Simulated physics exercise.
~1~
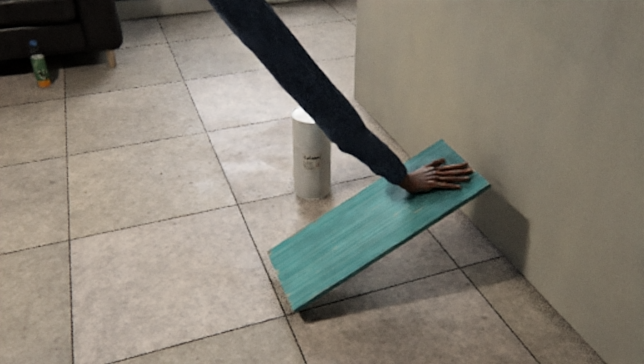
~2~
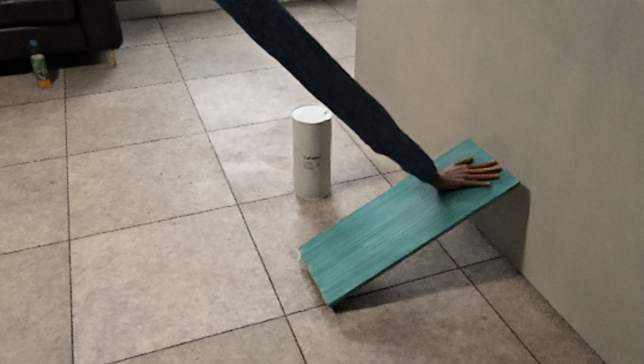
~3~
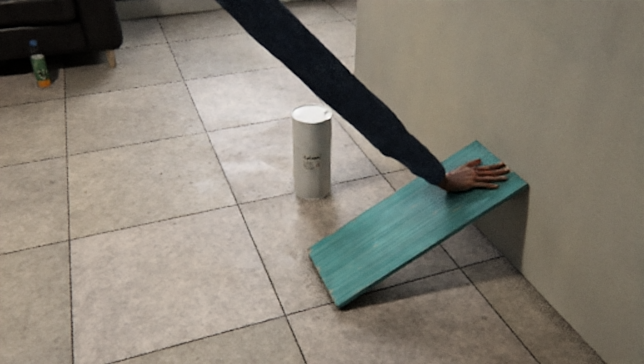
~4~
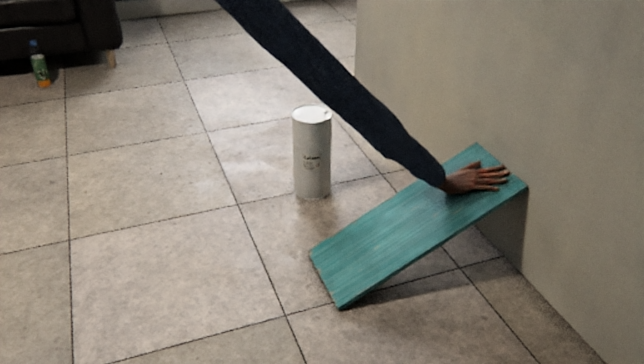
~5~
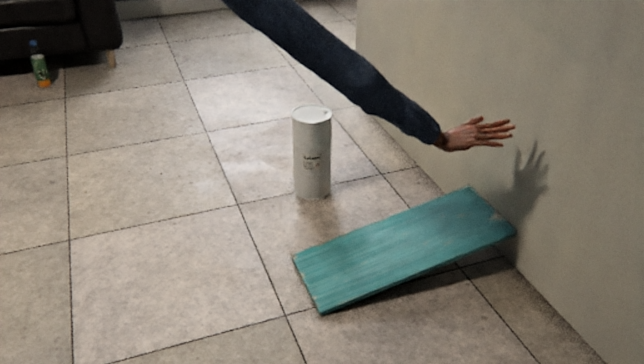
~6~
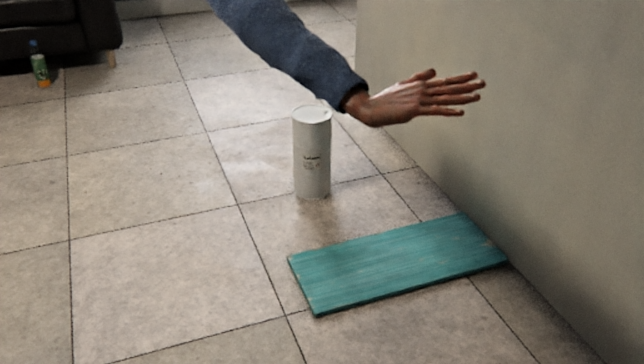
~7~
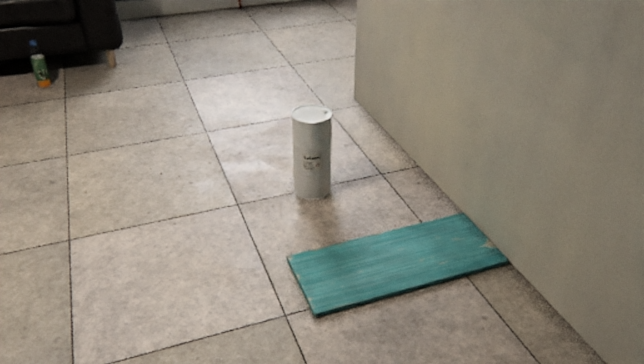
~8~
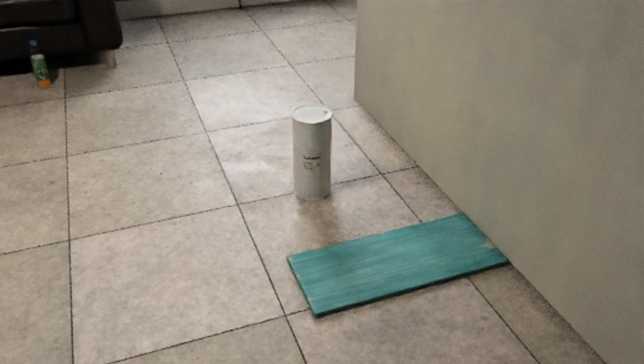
In this clip, a hand moves a tilted turquoise board rightward until it leans against a wall beside a white canister, then lets go and withdraws. The board slides down and ends lying flat on the tiled floor, while the canister stays standing in place.
